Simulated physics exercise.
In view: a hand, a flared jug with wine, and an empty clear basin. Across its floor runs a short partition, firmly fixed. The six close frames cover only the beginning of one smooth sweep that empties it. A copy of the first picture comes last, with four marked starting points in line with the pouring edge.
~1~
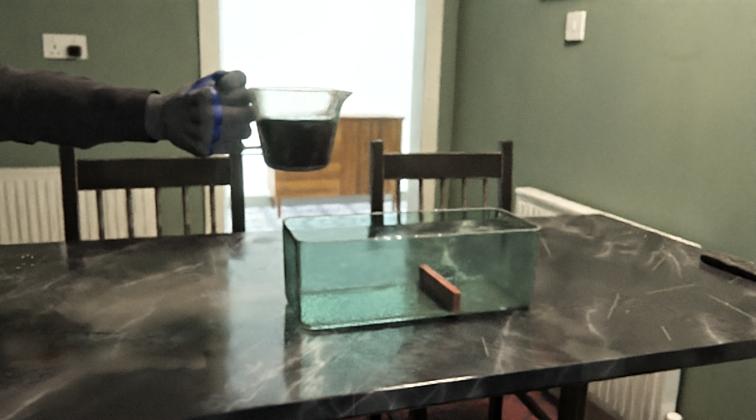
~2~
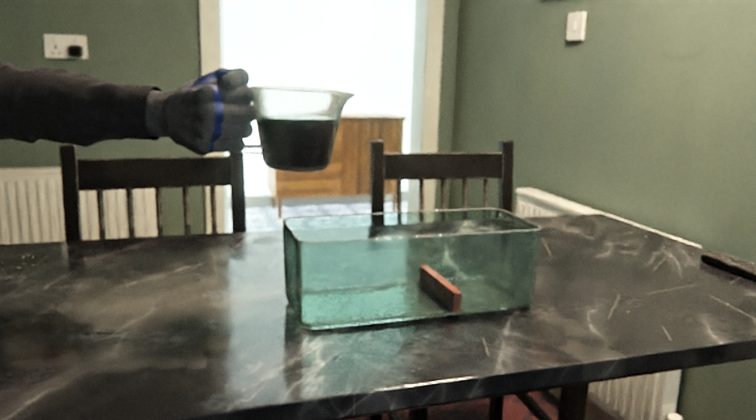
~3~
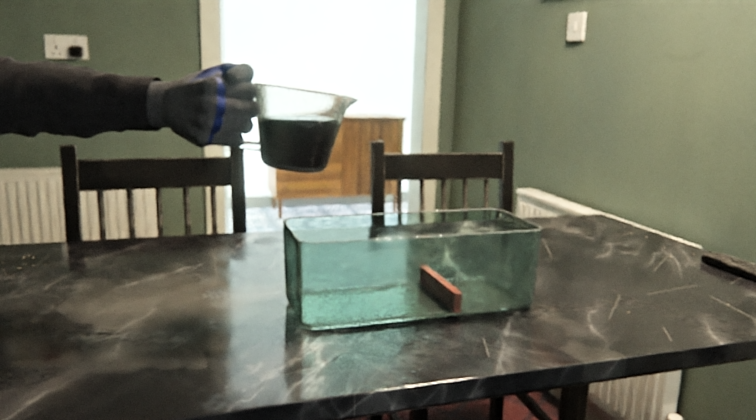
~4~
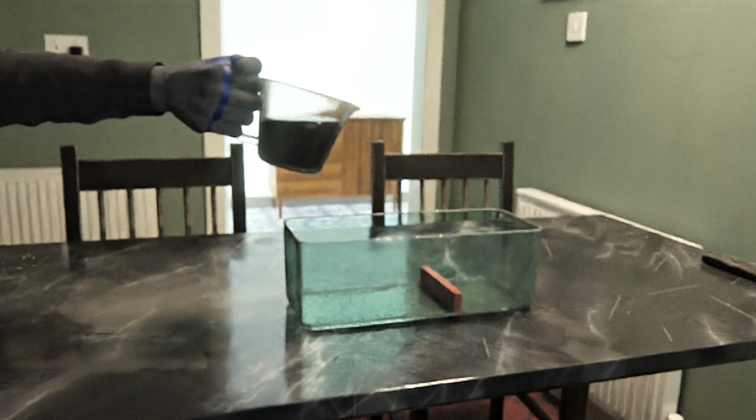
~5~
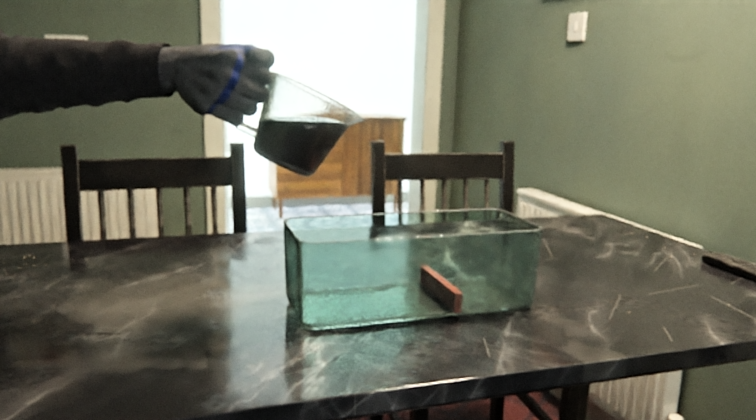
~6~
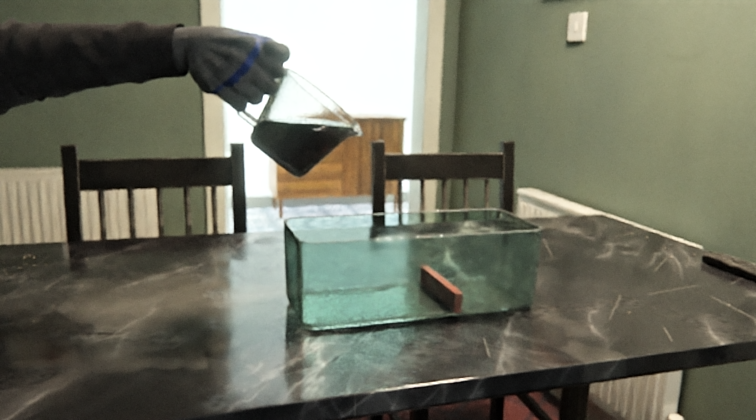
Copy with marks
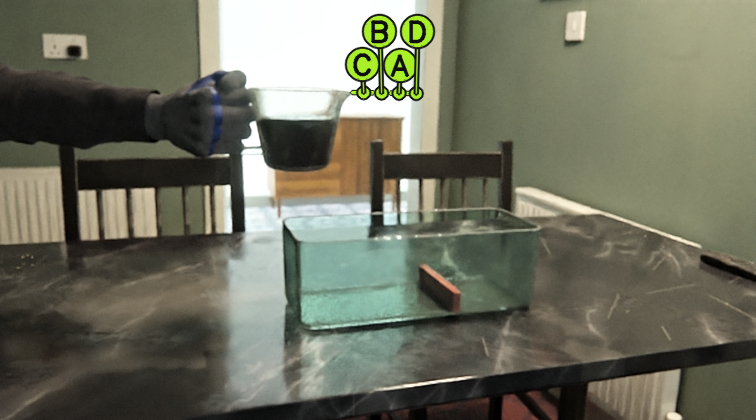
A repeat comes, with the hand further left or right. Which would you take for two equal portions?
Place D.
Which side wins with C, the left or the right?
The left side.
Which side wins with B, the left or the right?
The left side.
On the marked copy, A at (399, 93); B at (381, 93); C at (363, 92); D at (416, 93).
Choosing A, about 87 % ends left of the wall and 10 % right of it.
Choosing B, about 86 % ends left of the wall and 12 % right of it.
Choosing C, about 85 % ends left of the wall and 13 % right of it.
Choosing D, about 52 % ends left of the wall and 48 % right of it.
